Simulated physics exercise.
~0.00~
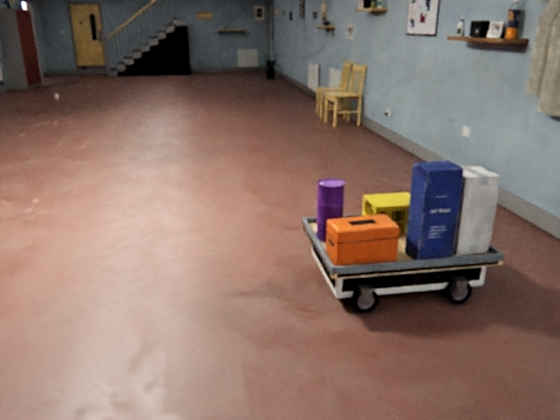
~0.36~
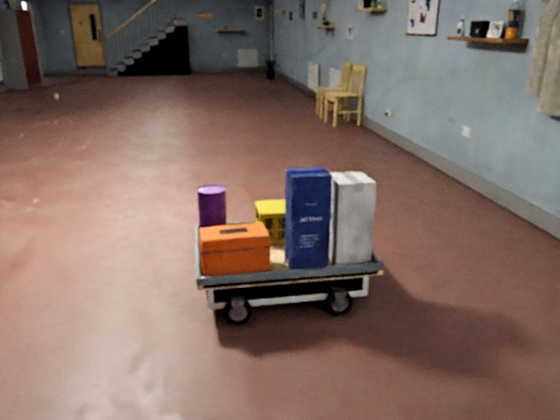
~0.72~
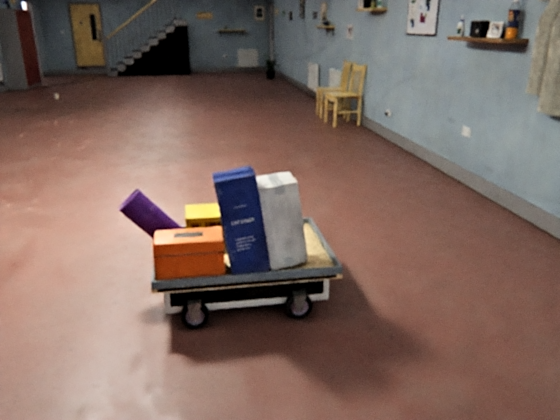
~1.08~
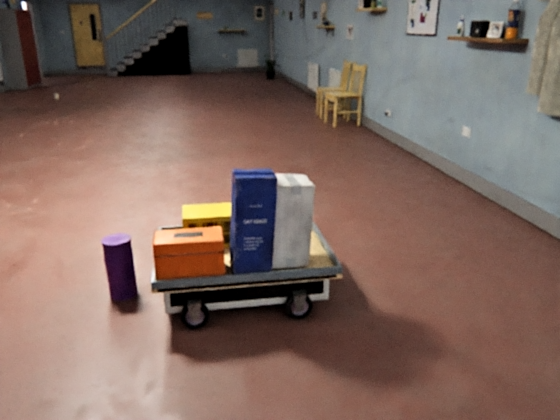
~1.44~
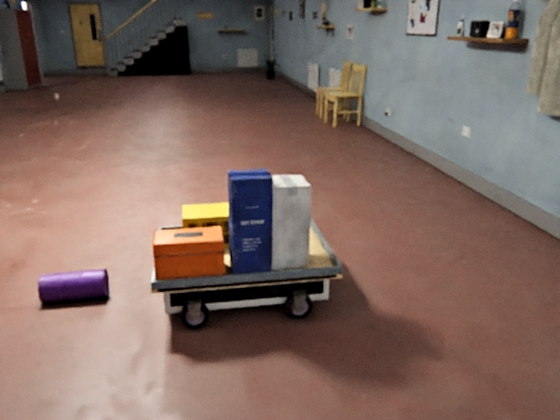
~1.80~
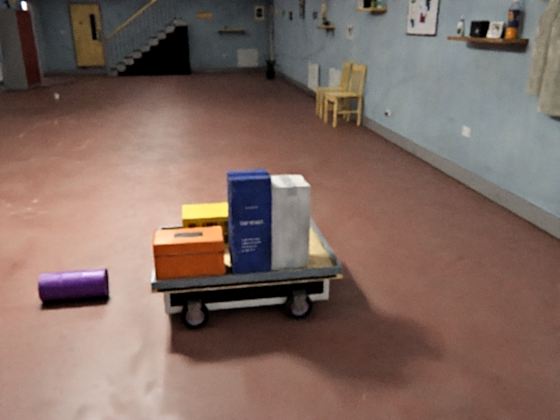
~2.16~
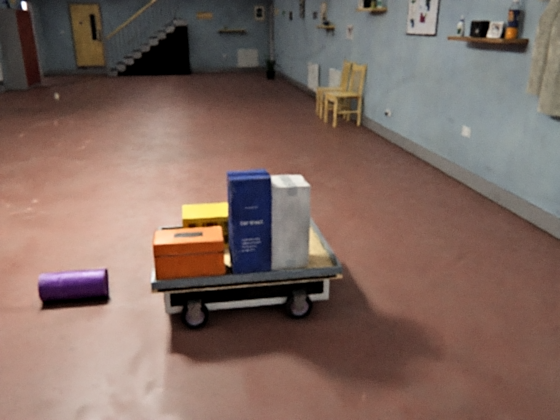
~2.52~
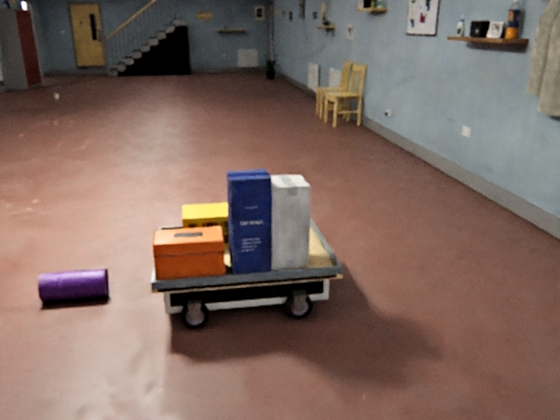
The footage shows a flat cart carrying a purple canister, orange toolbox, yellow crate, and blue and white boxes leftward across a reddish floor. As it stops, the tall boxes tilt left and settle upright, while the canister tips off and ends on its side on the floor.
